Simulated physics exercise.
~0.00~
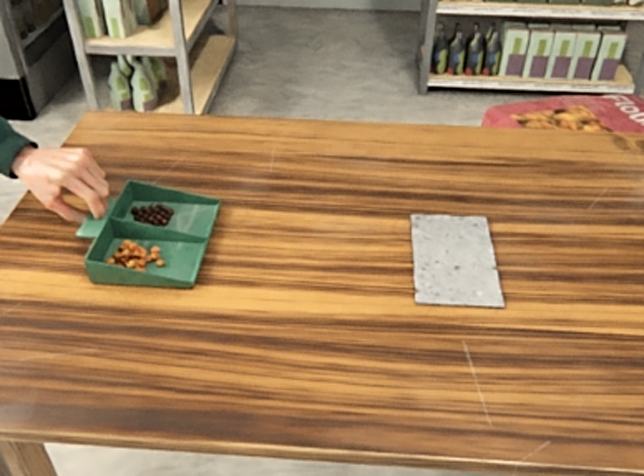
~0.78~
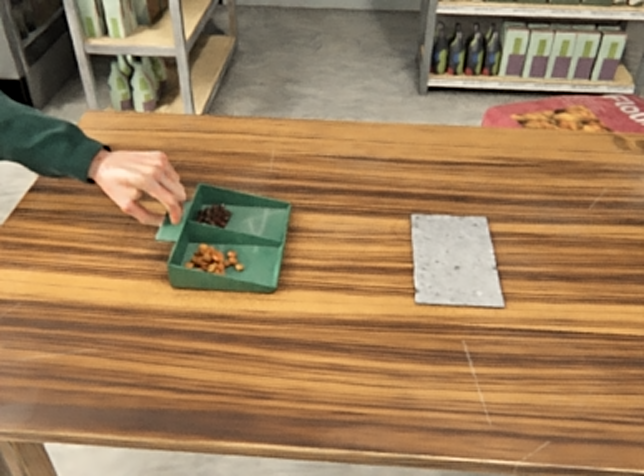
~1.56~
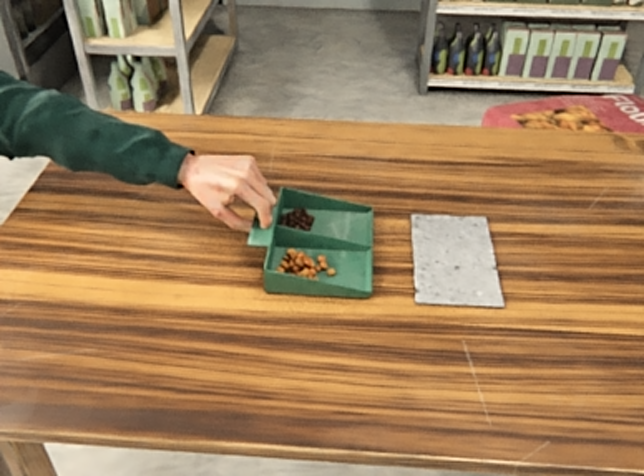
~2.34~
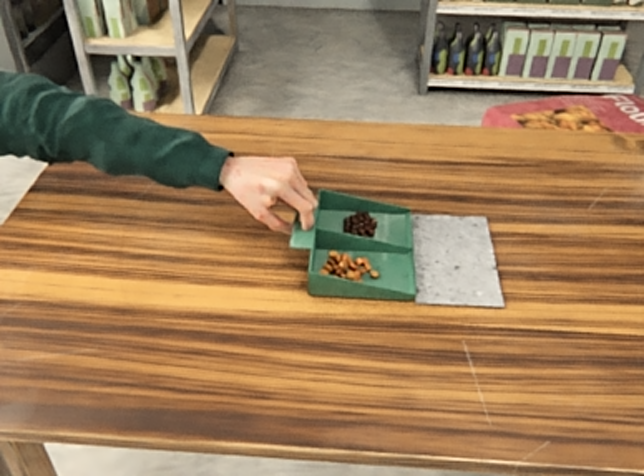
A hand sliding a green divided tray of nuts and dark beans right across a wooden table, stopping against a grey slab.
